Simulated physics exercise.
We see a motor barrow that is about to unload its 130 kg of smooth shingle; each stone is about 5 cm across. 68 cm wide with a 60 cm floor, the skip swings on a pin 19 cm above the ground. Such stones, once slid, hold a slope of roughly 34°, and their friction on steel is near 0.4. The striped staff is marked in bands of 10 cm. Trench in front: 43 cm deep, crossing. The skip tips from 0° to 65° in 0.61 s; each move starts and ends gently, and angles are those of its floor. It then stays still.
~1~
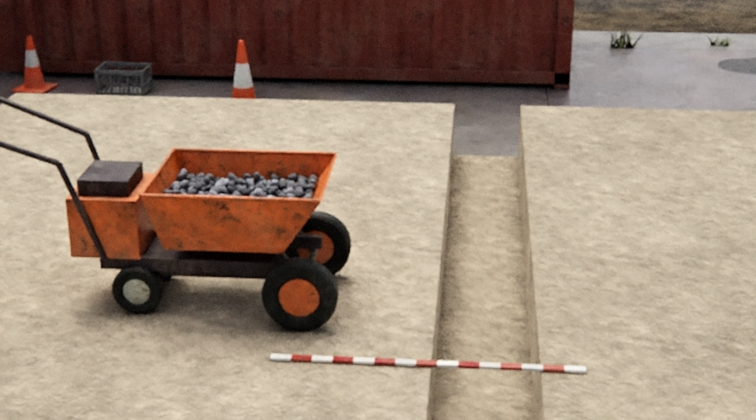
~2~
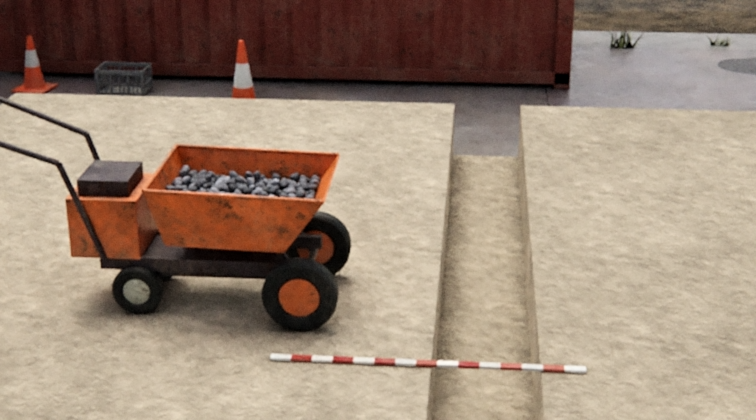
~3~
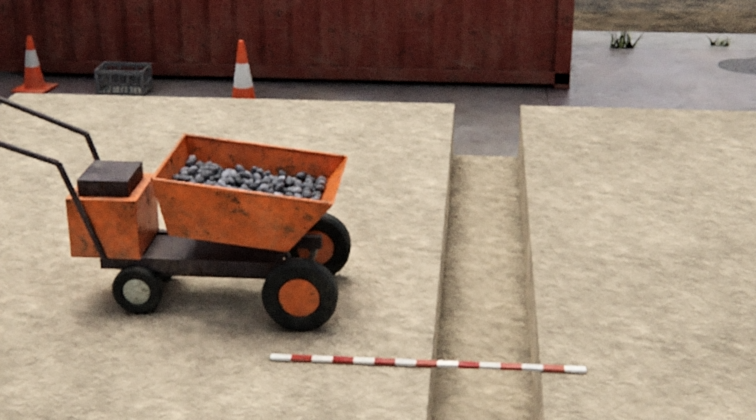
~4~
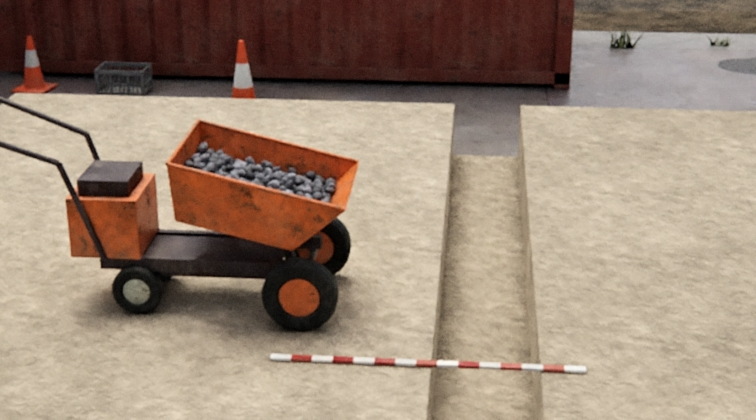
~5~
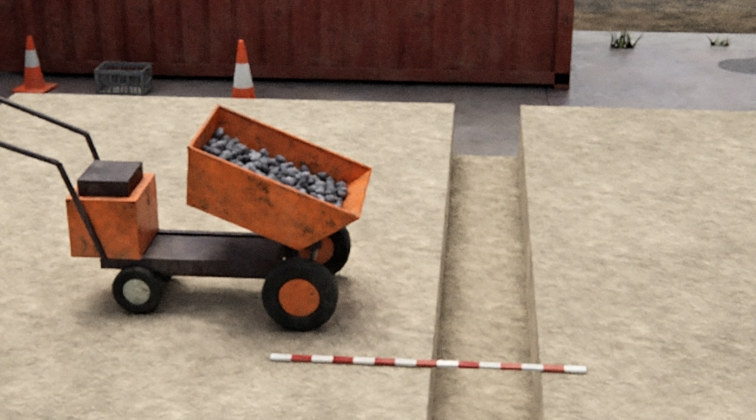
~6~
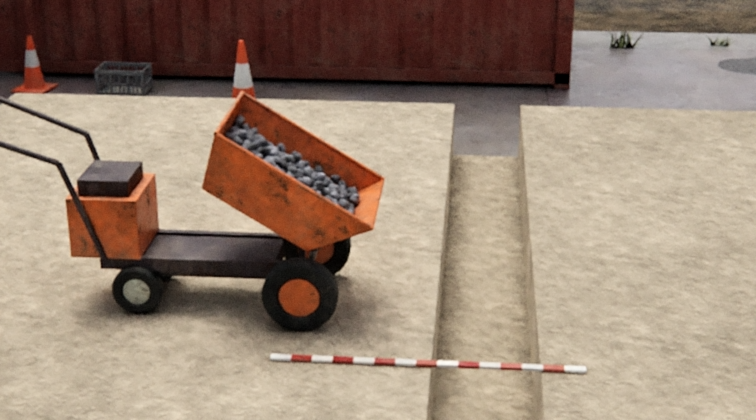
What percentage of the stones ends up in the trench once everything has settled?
About 84 per cent.
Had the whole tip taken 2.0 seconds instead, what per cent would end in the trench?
Roughly 80 per cent would.
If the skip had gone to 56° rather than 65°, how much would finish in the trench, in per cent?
It would be near 50 per cent.
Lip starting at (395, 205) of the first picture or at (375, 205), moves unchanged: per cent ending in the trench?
It comes to about 55 and 70 in a hundred.
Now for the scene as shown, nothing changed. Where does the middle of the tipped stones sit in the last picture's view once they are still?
Look at roughly (486, 372).
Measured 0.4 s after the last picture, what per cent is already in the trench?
5 per cent or so by then.
Then, 0.2 s after the last picture the floor is at 55°, 100 % in the skip; the foremost stones are at (379, 240).
Then, 0.4 s after the last picture the floor is at 65°, 88 % in the skip, 5 % short of the trench, 7 % in the trench; the foremost stones are at (454, 269).
Then, 0.8 s after the last picture the floor is at 65°, 31 % in the skip, 5 % short of the trench, 64 % in the trench; the foremost stones are at (533, 355).
Then, 2.7 s after the last picture the floor is at 65°, 3 % in the skip, 13 % short of the trench, 84 % in the trench; the foremost stones are at (556, 359).
